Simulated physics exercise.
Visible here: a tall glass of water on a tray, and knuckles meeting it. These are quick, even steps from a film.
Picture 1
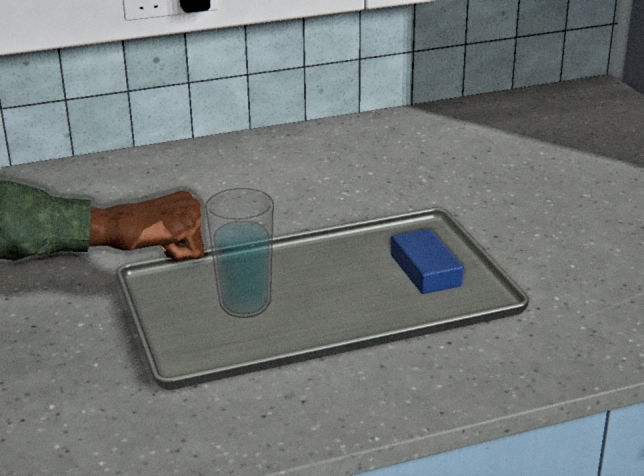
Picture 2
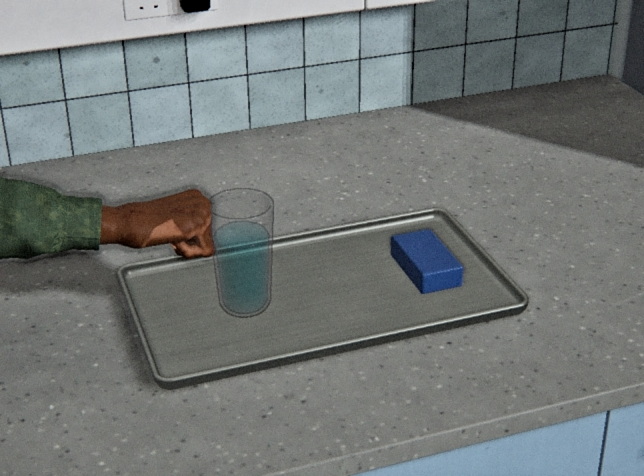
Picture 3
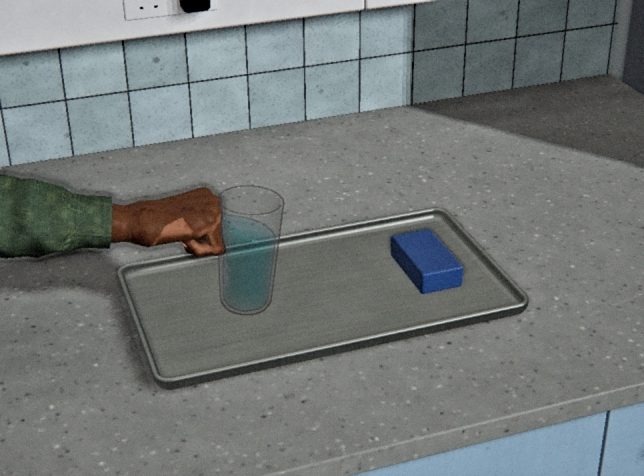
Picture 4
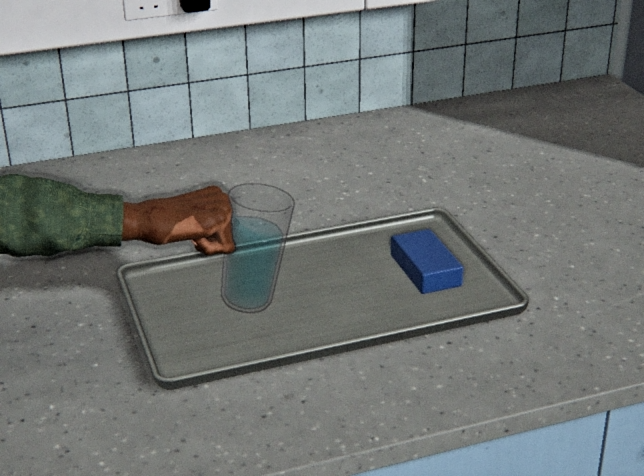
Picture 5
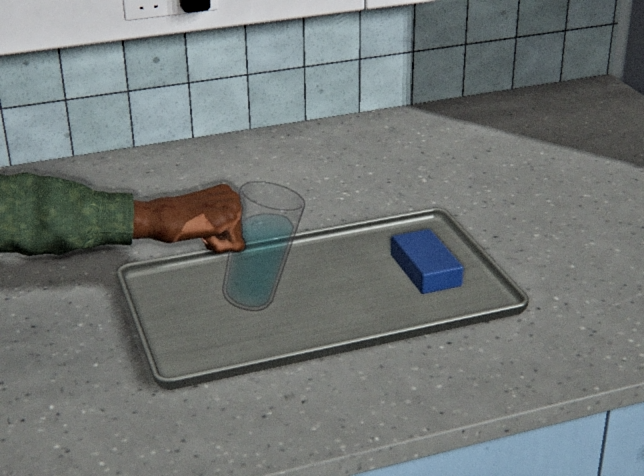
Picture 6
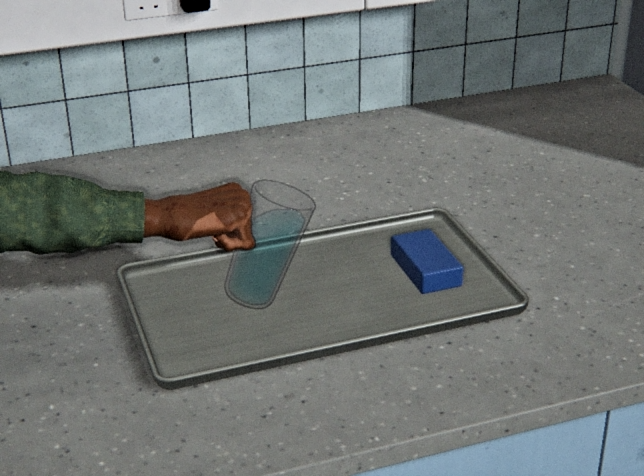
On a metal tray, a fist pushes a glass of water, leaning it rightward.
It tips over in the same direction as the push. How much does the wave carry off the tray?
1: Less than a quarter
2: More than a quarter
Option 1: Less than a quarter.
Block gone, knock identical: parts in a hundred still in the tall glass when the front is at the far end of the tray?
About 65 per cent.
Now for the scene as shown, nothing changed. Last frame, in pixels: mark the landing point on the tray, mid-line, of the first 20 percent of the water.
About (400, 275).
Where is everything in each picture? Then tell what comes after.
In the first picture, it leans 0°; its right rim is at (270, 200); the water meets the walls at (214, 236) and (266, 227); the tray's far rim is at (483, 252); a block is fixed to the tray further along.
In the second picture, it leans 0°; its right rim is at (271, 200); the water meets the walls at (213, 236) and (265, 227).
In the third picture, it leans 5°; its right rim is at (281, 199); the water meets the walls at (220, 216) and (272, 226).
In the fourth picture, it leans 11°; its right rim is at (291, 199); the water meets the walls at (229, 215) and (281, 225).
In the fifth picture, it leans 16°; its right rim is at (301, 200); the water meets the walls at (236, 227) and (289, 218).
In the sixth picture, it leans 22°; its right rim is at (312, 202); the water meets the walls at (241, 237) and (303, 211).
A moment on, the tall glass is falling and 100 per cent is in the glass, 0 on the tray and 0 above or beyond its rim.
Next, the tall glass lies on its side and 93 per cent is in the glass, 1 on the tray and 6 above or beyond its rim.
Then the tall glass lies on its side and 54 per cent is in the glass, 26 on the tray and 20 above or beyond its rim.
Later the tall glass lies on its side and 28 per cent is in the glass, 50 on the tray and 22 above or beyond its rim.
In the end 85 per cent is held by tray and glass, 15 is off the tray.
